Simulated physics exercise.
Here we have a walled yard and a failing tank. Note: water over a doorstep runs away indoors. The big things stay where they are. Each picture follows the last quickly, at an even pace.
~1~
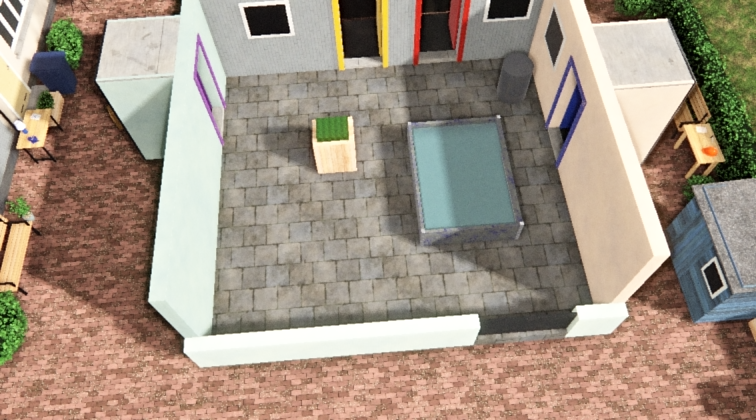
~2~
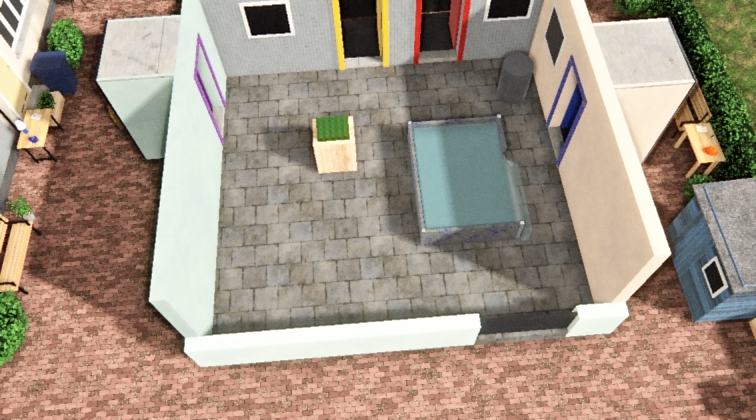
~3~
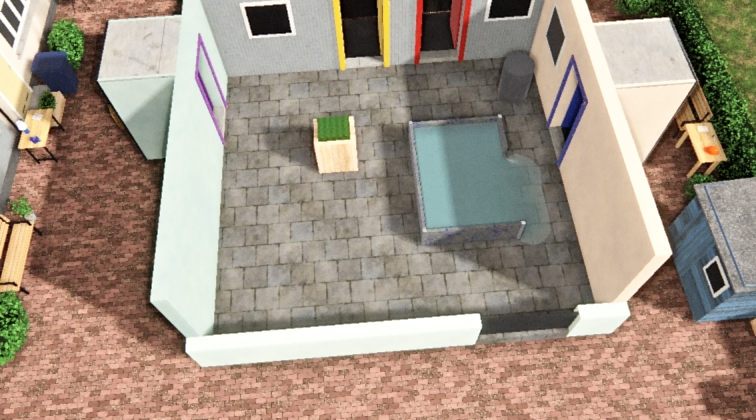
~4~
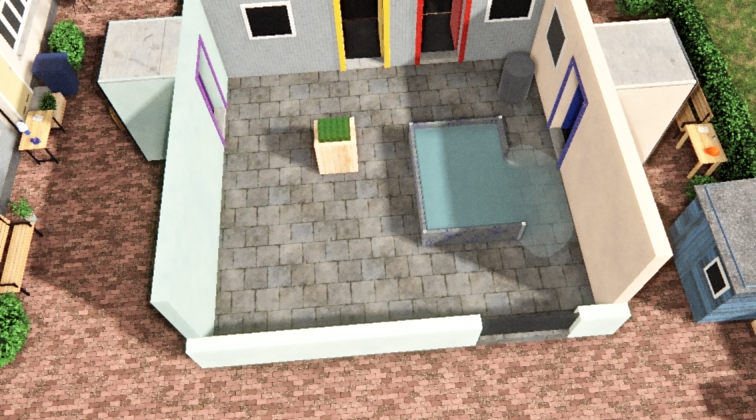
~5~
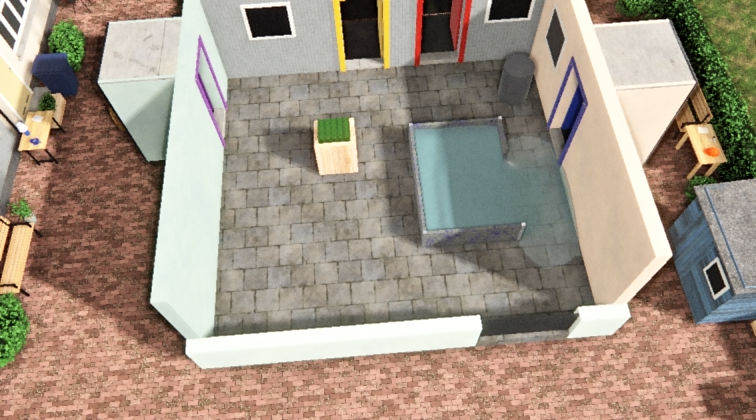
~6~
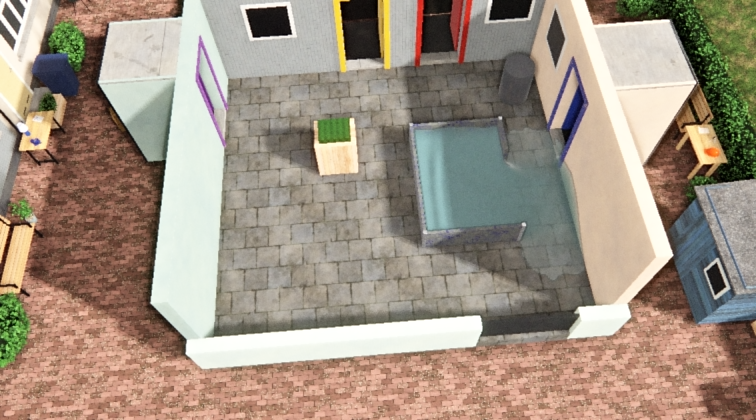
In a walled, stone-paved yard seen from above, an open tank of bluish water stands still near a wooden planter. A gap opens in its right side and water pours out, spreading across the paving toward the right wall, then creeping along it toward the front of the yard.
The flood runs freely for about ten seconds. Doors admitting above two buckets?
As I see it, the red door is going to let through no more than allowed. The purple door is going to let through no more than allowed. The blue door is going to let through more than allowed. The yellow door is going to let through no more than allowed.
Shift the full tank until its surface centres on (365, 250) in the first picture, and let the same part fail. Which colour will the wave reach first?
Observation: The blue one.
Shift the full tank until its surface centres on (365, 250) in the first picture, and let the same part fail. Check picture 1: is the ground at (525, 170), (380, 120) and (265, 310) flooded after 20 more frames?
Check in sequence: Soaked through, still parched, still parched.
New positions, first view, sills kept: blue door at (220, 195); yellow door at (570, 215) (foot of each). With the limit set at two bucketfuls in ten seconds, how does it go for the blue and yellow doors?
Note: Blue does not reach the limit, yellow beats the limit.
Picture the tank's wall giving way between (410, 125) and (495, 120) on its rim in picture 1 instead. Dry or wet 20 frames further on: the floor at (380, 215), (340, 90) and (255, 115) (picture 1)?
Taking the points in order: Unwetted, swamped and swamped.
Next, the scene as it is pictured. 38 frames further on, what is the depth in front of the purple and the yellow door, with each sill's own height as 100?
In order: Roughly 0 % and 50 %.
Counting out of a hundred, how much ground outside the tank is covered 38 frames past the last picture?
Some 80 per cent.
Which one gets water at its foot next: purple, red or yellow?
It's the red-painted one.
A moment on, water covers 10 % of the floor; the red door not reached, the purple door not reached, the blue door under two buckets in, the yellow door not reached.
Next, water covers 20 % of the floor; the red door not reached, the purple door not reached, the blue door over two buckets in, the yellow door not reached.
Then, water covers 45 % of the floor; the red door wet at the sill, nothing in, the purple door not reached, the blue door over two buckets in, the yellow door not reached.
Later, water covers 80 % of the floor; the red door wet at the sill, nothing in, the purple door not reached, the blue door far over two buckets in, the yellow door wet at the sill, nothing in.
In the end, water covers 100 % of the floor; the red door wet at the sill, nothing in, the purple door wet at the sill, nothing in, the blue door far over two buckets in, the yellow door wet at the sill, nothing in.
